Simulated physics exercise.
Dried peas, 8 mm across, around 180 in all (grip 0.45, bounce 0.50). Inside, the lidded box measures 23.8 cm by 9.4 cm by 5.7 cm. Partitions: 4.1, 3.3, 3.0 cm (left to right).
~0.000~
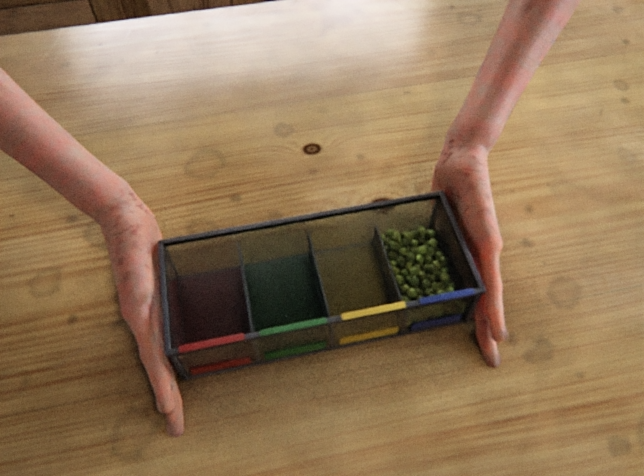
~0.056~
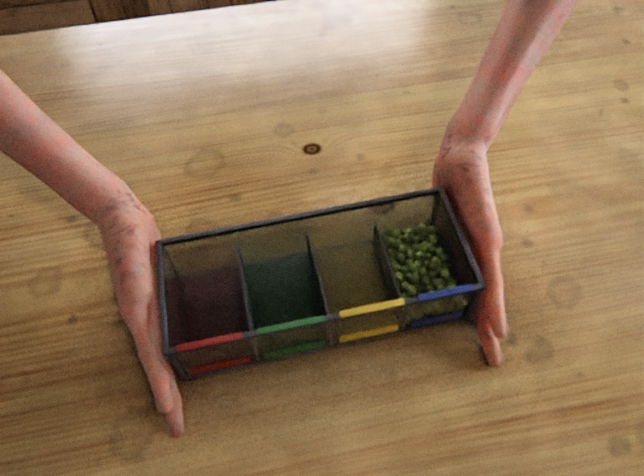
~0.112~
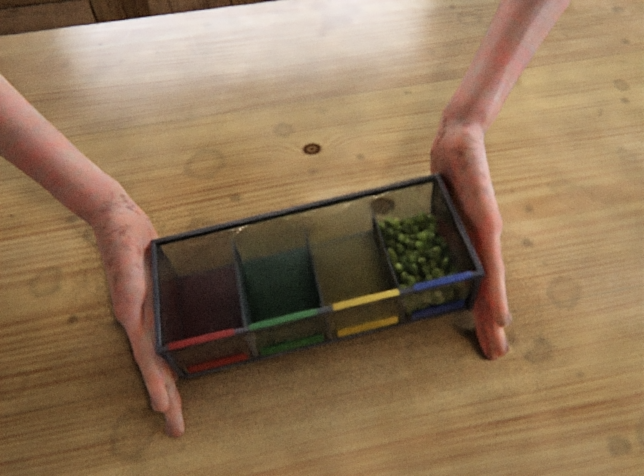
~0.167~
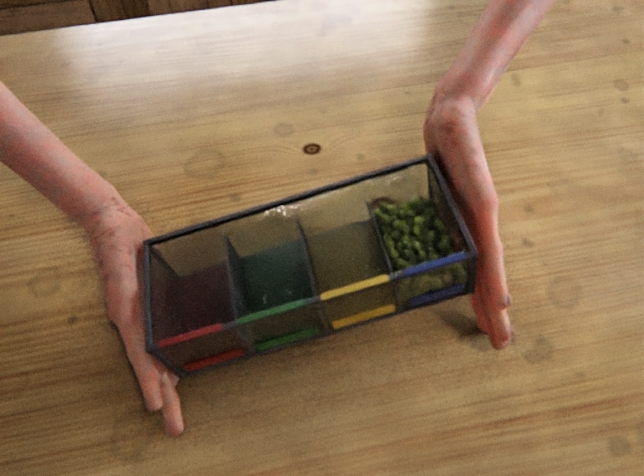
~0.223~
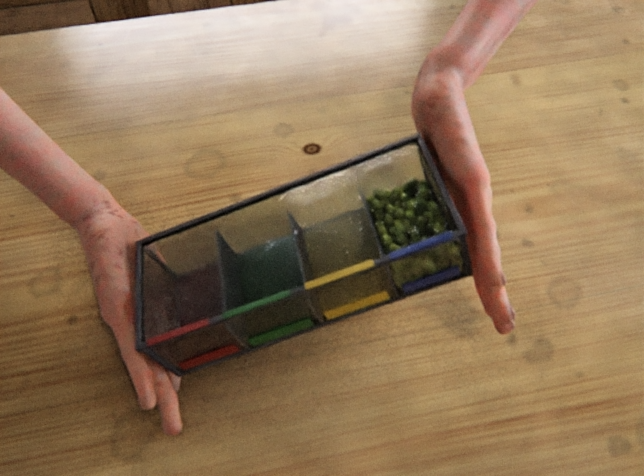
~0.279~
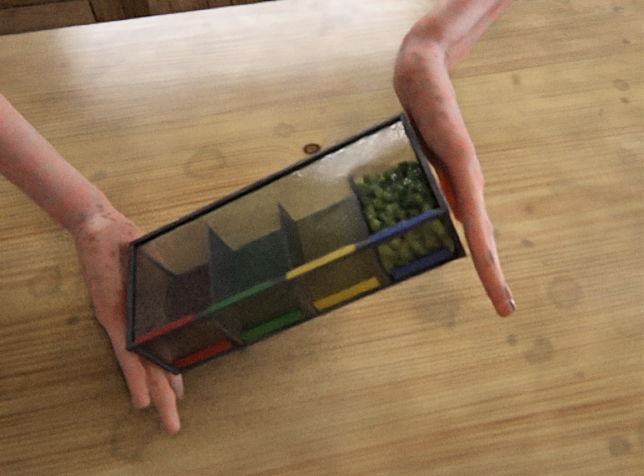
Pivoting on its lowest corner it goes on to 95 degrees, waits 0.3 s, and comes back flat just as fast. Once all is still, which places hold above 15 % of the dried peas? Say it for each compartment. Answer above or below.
Red above, blue below, green above, yellow below.
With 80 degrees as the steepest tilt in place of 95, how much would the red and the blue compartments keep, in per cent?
In that case red 30, blue 35.
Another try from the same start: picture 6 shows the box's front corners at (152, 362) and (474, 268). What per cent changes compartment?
Then about 90 per cent.
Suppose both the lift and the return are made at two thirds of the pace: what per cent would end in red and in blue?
Then: Red 50; blue 10.
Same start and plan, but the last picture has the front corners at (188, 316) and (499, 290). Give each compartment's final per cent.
Red 0, blue 100, green 0, yellow 0.
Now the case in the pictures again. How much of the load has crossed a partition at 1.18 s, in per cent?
Some 85 per cent.
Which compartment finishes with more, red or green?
The red compartment.
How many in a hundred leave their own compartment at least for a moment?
Some 95 per cent.
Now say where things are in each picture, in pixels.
The first picture shows box tilt 0 degrees, front corners at (171, 350) and (479, 289); blue 100 %.
The second picture shows box tilt 1 degrees, front corners at (169, 350) and (479, 285).
The third picture shows box tilt 6 degrees, front corners at (162, 348) and (477, 272), lowest corner left back.
The fourth picture shows box tilt 12 degrees, front corners at (152, 347) and (471, 253), lowest corner left back.
The fifth picture shows box tilt 18 degrees, front corners at (142, 345) and (460, 232), lowest corner left back.
The sixth picture shows box tilt 24 degrees, front corners at (132, 344) and (442, 209), lowest corner left back; blue 100 %. The box's pace is about 110 degrees a second.
Then, at 1.18 s, tilt 95 degrees; red 40 %, blue 15 %, green 35 %, yellow 10 %.
Then, at 1.77 s, tilt 48 degrees; red 50 %, blue 5 %, green 40 %.
After 2.42 s, tilt 0 degrees; red 50 %, blue 5 %, green 40 %.
At rest (2.8 s), red 50 %, blue 5 %, green 40 %, yellow 0 %.
